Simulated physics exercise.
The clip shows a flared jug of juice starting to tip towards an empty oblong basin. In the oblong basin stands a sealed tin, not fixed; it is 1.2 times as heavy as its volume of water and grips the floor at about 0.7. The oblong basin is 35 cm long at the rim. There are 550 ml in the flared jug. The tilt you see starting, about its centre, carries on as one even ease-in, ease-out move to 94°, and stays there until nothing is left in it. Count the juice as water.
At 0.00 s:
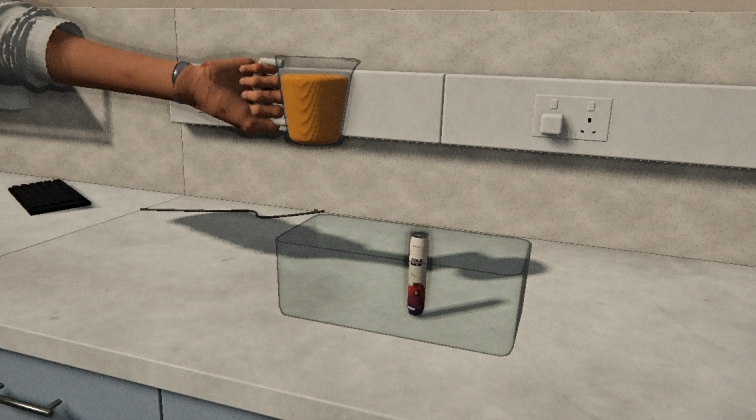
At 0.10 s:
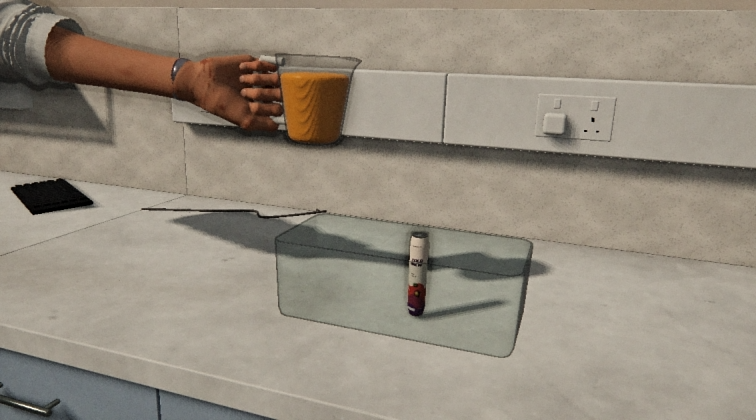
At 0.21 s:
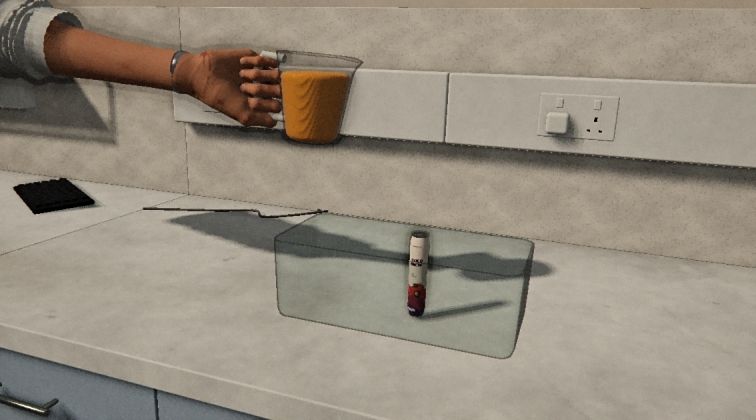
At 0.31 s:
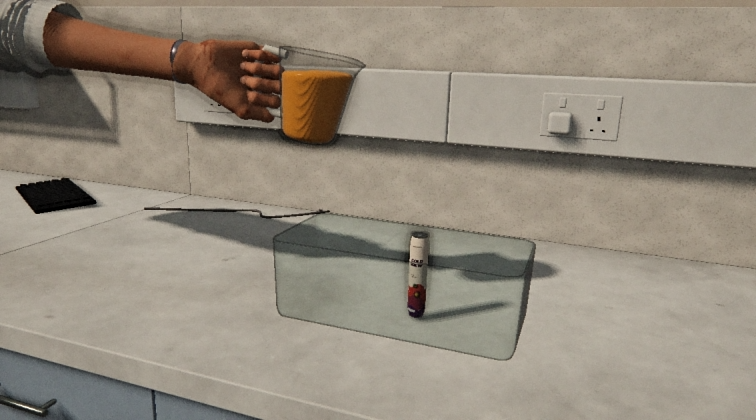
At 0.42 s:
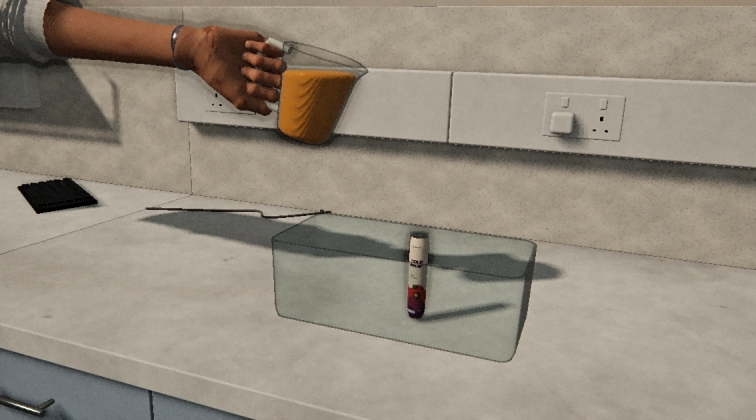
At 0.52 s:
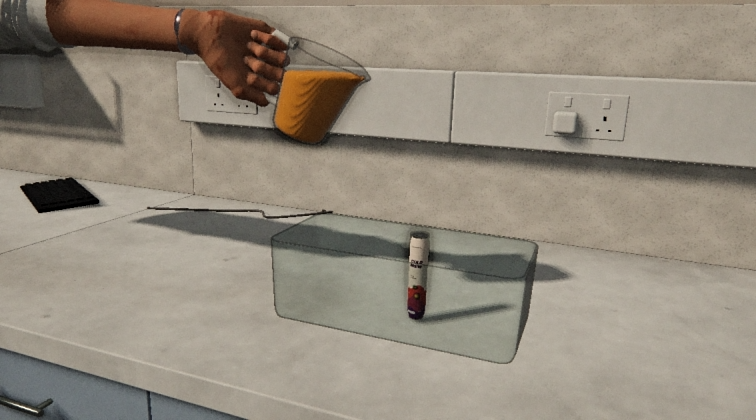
A hand holding a flared jug of orange juice gradually tilting it rightward above a clear oblong basin on a kitchen counter.
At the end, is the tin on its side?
The tin falls.
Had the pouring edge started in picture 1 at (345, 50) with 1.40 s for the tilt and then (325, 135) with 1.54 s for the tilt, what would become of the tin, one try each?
First it falls; then it stays up.
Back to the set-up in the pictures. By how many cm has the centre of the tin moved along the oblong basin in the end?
Some 8.5 cm.
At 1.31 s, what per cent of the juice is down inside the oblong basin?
About 52 per cent.
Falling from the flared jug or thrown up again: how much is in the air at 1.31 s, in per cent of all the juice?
Some 22 per cent.
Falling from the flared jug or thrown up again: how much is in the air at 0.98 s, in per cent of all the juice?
Some 20 per cent.
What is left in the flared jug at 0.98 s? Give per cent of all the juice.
Some 74 per cent.
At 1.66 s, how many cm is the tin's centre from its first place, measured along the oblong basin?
About 8 cm.
Then, 0.98 s in, the tilt is 66° and 73 per cent is still to pour; the tin stands where it began.
Then, 1.31 s in, the tilt is 89° and 26 per cent is still to pour; the tin leans 45°.
Then, 1.66 s in, the tilt is 94° and 3 per cent is still to pour; the tin lies on its side.
Then, 2.04 s in, the tilt is 94° and 0 per cent is still to pour; the tin lies on its side.
Finally, the tin lies on its side.
